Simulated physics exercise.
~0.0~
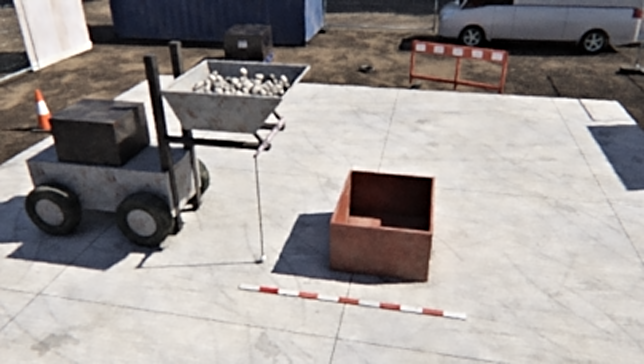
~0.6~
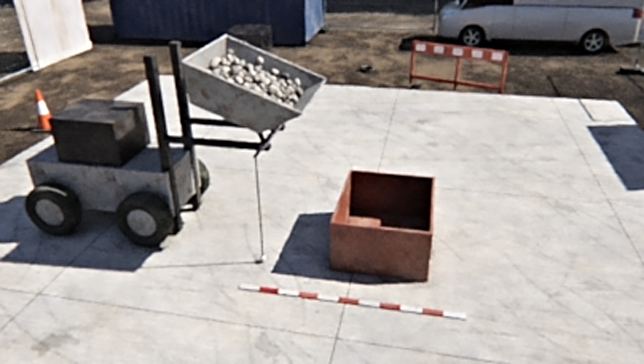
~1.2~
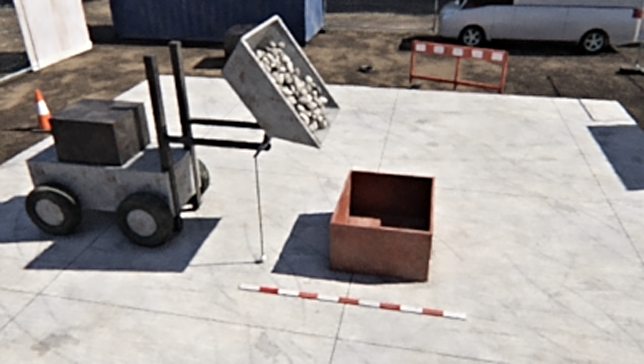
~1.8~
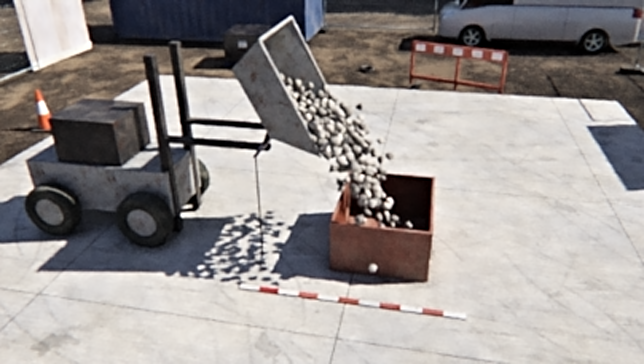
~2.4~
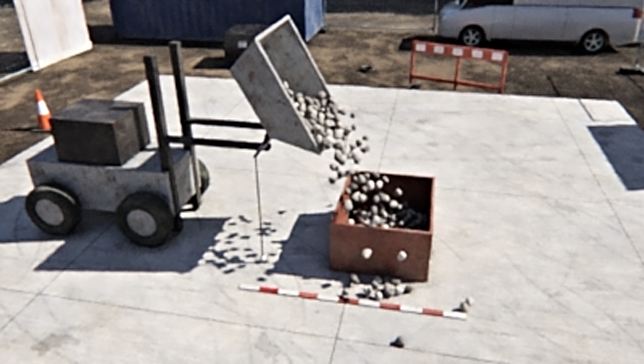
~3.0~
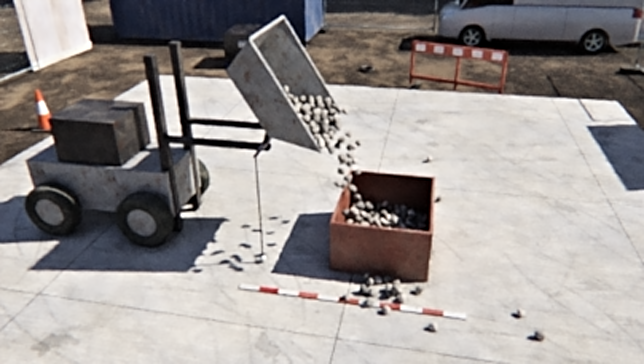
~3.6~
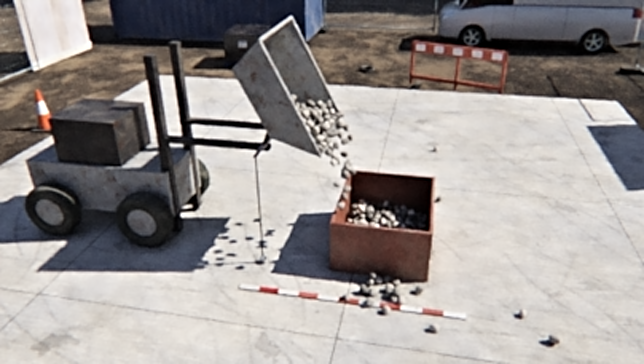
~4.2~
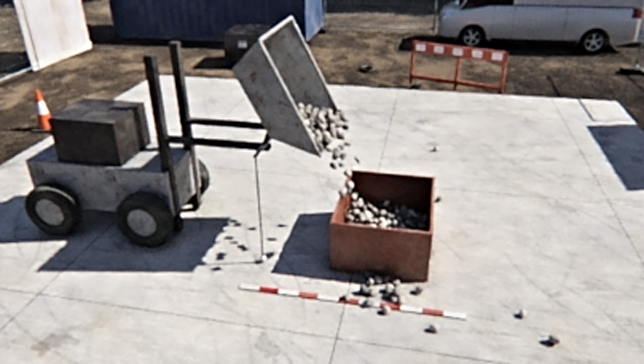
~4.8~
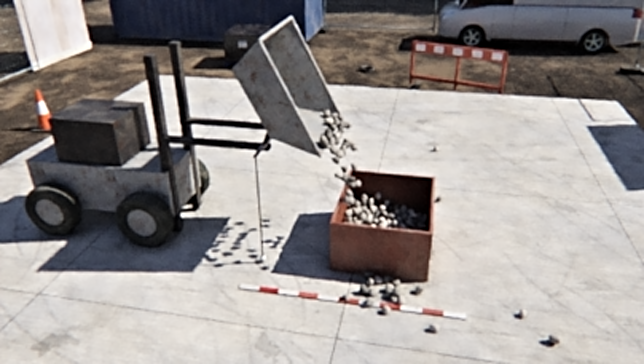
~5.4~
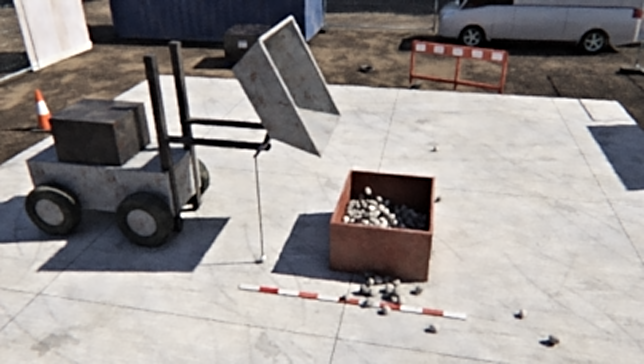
Forklift tipping a grey skip of rounded stones rightward into a reddish-brown bin, emptying it and leaving a few scattered on concrete.
